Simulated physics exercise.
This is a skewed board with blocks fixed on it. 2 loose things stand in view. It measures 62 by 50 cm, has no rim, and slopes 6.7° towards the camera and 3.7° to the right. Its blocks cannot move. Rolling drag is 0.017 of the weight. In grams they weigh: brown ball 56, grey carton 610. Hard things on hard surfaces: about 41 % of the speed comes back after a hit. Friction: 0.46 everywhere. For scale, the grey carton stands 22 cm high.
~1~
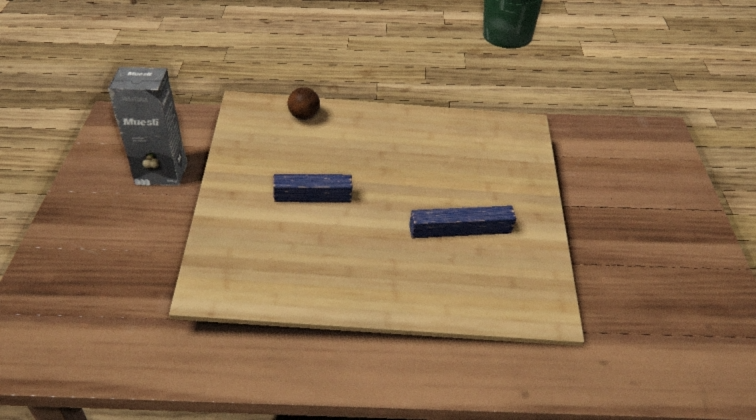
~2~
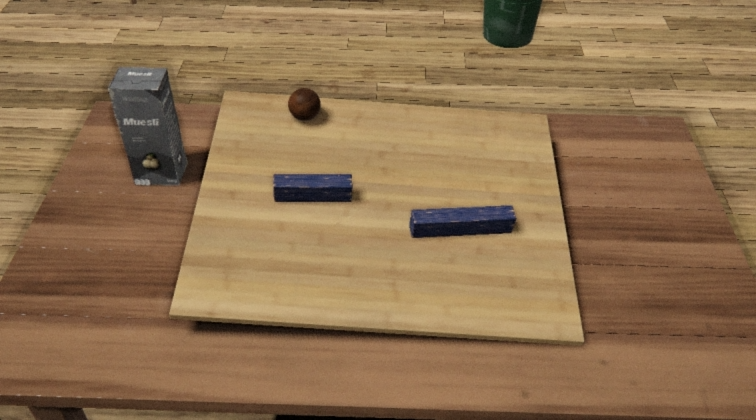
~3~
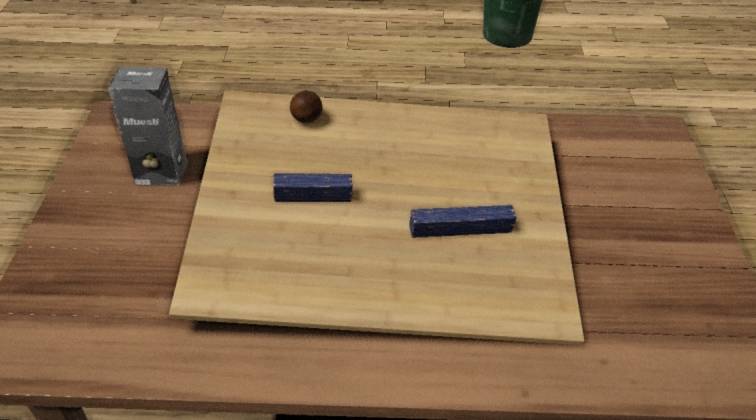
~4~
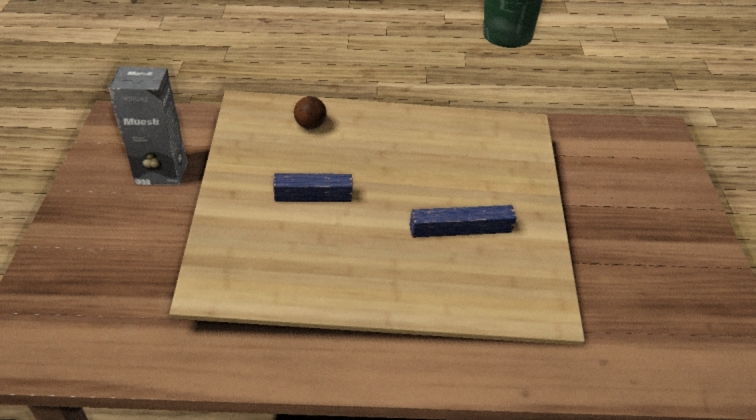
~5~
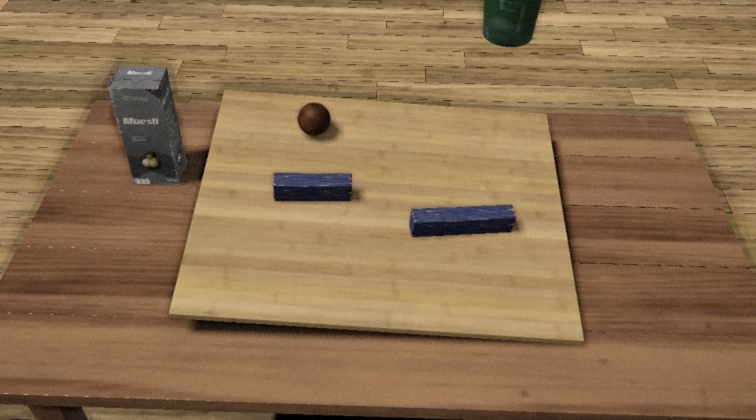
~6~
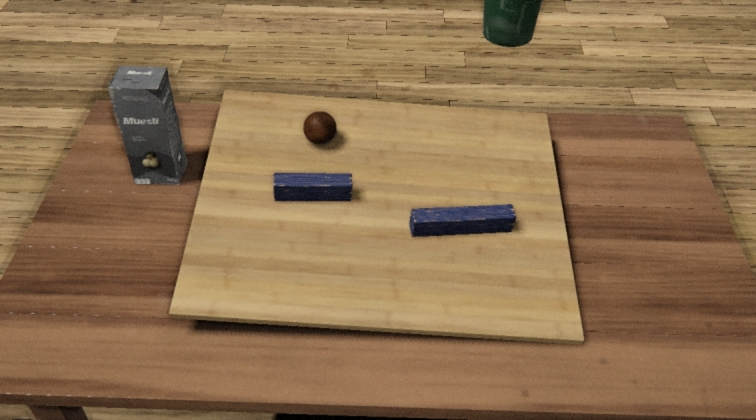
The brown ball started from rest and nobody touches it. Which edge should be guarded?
The way out: Right-hand side.
Then, 0.30 s on from there, 31 cm of board to the near edge; brown ball near (350, 161).
Then, 1.00 s on from there, 25 cm of board to the near edge; brown ball near (452, 195).
Then, 1.70 s on from there, 24 cm of board to the near edge; brown ball near (540, 204).
Then, 2.10 s on from there, it has gone over the right edge; brown ball near (624, 272).
In the end, it has gone over the right edge; grey carton under 8 cm from the start.
